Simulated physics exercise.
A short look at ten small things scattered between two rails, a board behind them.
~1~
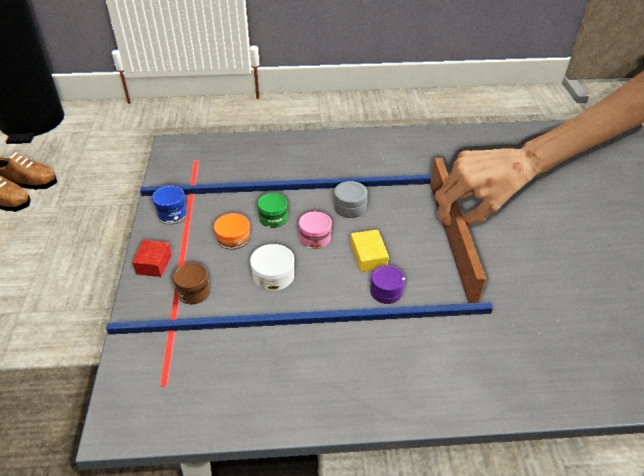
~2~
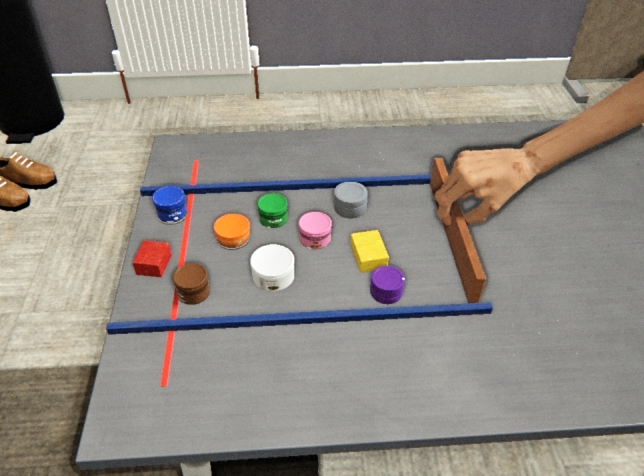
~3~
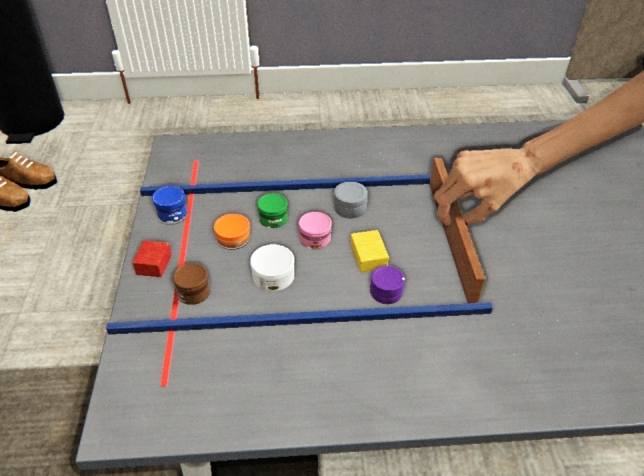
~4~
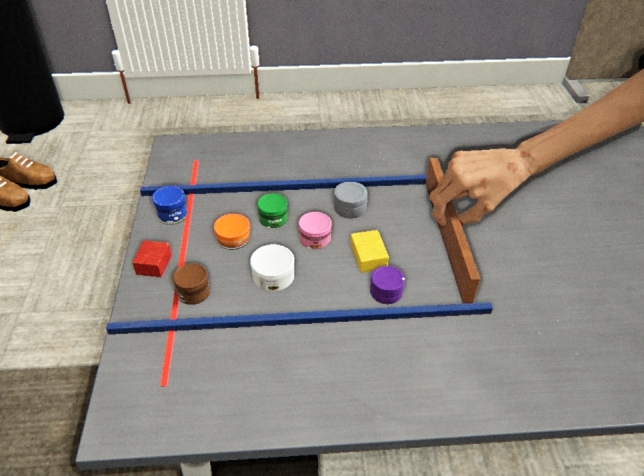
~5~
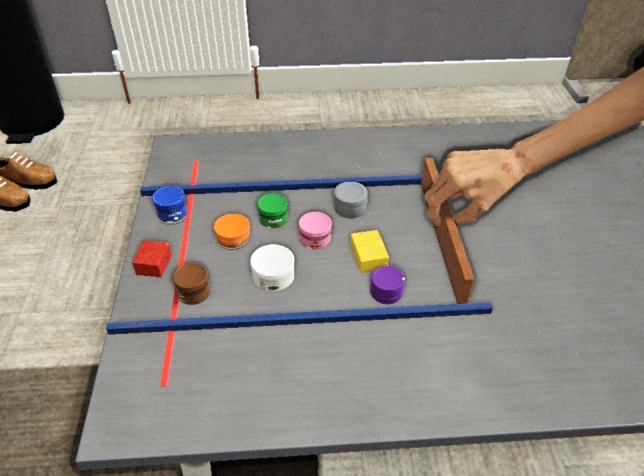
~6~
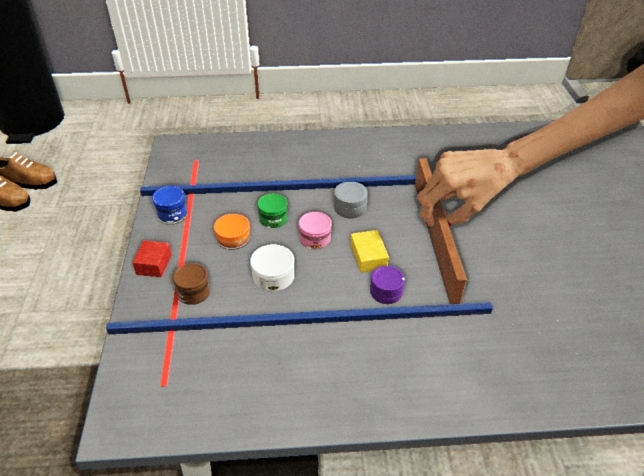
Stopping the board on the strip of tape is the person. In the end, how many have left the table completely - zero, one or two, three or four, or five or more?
Band: One faller or a pair.
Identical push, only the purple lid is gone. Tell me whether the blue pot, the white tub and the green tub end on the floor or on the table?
Blue pot - safe, white tub - safe, green tub - safe.
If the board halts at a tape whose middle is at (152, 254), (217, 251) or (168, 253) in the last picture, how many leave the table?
In order: 6, 0 and 5.
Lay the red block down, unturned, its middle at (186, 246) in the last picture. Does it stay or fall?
From that start, the object then does not stay.
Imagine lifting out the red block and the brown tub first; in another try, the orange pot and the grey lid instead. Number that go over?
0, then 0.
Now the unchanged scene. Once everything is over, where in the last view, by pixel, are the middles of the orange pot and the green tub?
Going in order, first (136, 248) and next (155, 216).
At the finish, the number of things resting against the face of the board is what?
In total, 4.
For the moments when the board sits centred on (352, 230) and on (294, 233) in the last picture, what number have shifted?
Counts: 4 / 7.
A little later, none off yet; red block at rest near (153, 259); blue pot at rest near (171, 205); brown tub at rest near (192, 284).
When it is over, the number that fall off is one or two; down, red block.
